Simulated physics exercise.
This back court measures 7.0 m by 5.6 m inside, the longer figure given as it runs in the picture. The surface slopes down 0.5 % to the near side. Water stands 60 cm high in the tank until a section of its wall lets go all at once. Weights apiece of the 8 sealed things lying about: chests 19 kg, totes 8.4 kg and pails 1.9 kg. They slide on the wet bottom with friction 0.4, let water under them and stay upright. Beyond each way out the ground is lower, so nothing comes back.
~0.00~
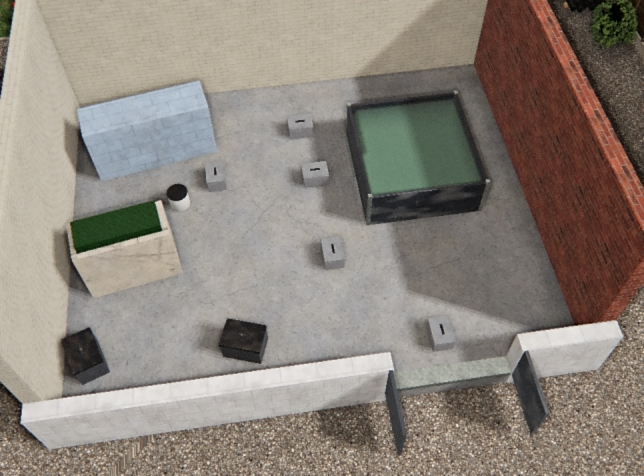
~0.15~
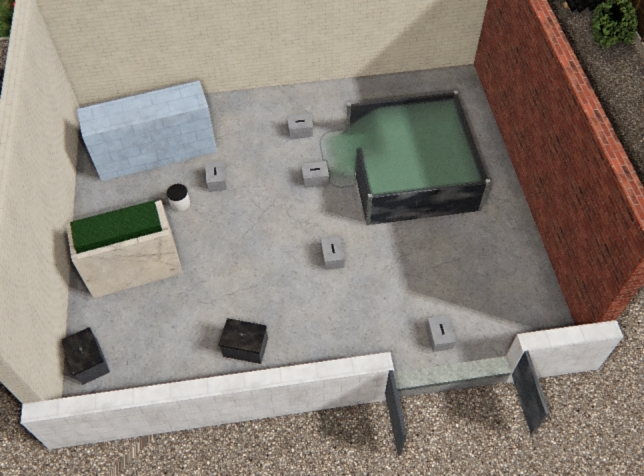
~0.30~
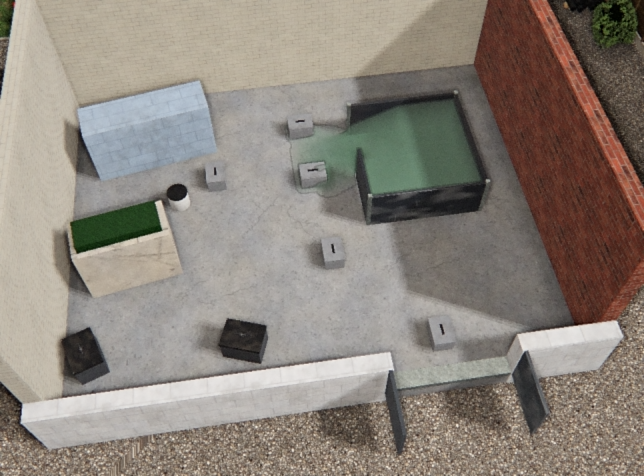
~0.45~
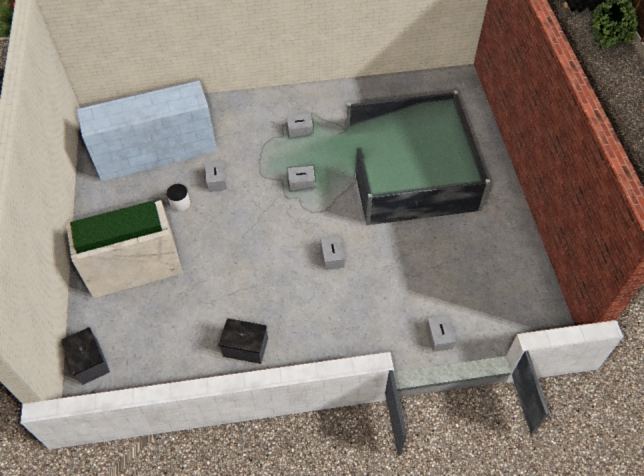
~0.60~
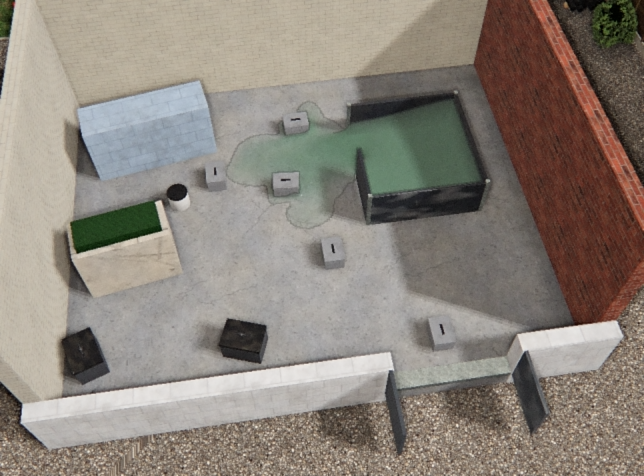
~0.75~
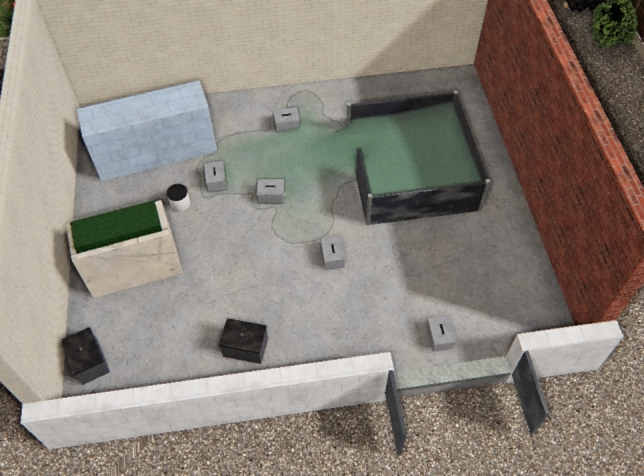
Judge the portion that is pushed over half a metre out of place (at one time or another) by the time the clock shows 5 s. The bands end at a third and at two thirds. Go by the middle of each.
It is one to two thirds.
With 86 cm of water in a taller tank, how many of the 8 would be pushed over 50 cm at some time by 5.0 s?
Then 5.
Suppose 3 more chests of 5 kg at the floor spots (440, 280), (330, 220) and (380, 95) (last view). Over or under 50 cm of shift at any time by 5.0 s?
In turn: Under, less, less.
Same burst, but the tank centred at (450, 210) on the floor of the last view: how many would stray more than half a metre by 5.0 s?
Then 4.
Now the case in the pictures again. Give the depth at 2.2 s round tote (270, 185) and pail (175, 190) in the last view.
Roughly 6 and 10 cm.
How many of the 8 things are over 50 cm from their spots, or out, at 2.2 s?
By then 4.
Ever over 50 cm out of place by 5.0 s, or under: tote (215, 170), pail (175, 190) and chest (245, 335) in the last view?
In that order: More, over, under.
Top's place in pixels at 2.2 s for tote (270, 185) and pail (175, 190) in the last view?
Near (191, 258) and (74, 234).
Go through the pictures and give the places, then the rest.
The first picture shows a tote at (315, 170), on the bottom; a tote at (300, 121) rests on the ground; 3.1 m2 under water; 0 of 8 have shifted.
The second picture shows a tote at (315, 170), on the bottom; a tote at (300, 121) rests on the ground; 3.6 m2 under water; 0 of 8 have shifted.
The third picture shows a tote at (313, 170), on the bottom, 4 cm from its start; a tote at (300, 121) rests on the ground; 4.2 m2 under water; 0 of 8 have shifted.
The fourth picture shows a tote at (301, 174), on the bottom, 23 cm from its start; a tote at (300, 121) rests on the ground; 5.0 m2 under water; 1 of 8 have shifted.
The fifth picture shows a tote at (286, 180), on the bottom, 50 cm from its start; a tote at (296, 120), on the bottom, 9 cm from its start; 5.9 m2 under water; 2 of 8 have shifted.
The sixth picture shows a tote at (270, 187), on the bottom, 76 cm from its start; a tote at (286, 115) rests on the ground, 27 cm from its start; water covers 7.0 m2; 2 of 8 have shifted.
After 1.1 s 2 of 8 are over 50 cm from their spots; 0 afloat.
After 2.2 s 4 of 8 are over 50 cm from their spots; 3 afloat.
After 3.5 s 4 of 8 are over 50 cm from their spots; 3 afloat.
After 5.0 s 5 of 8 are over 50 cm from their spots, and 5 have been at some point; 3 afloat.
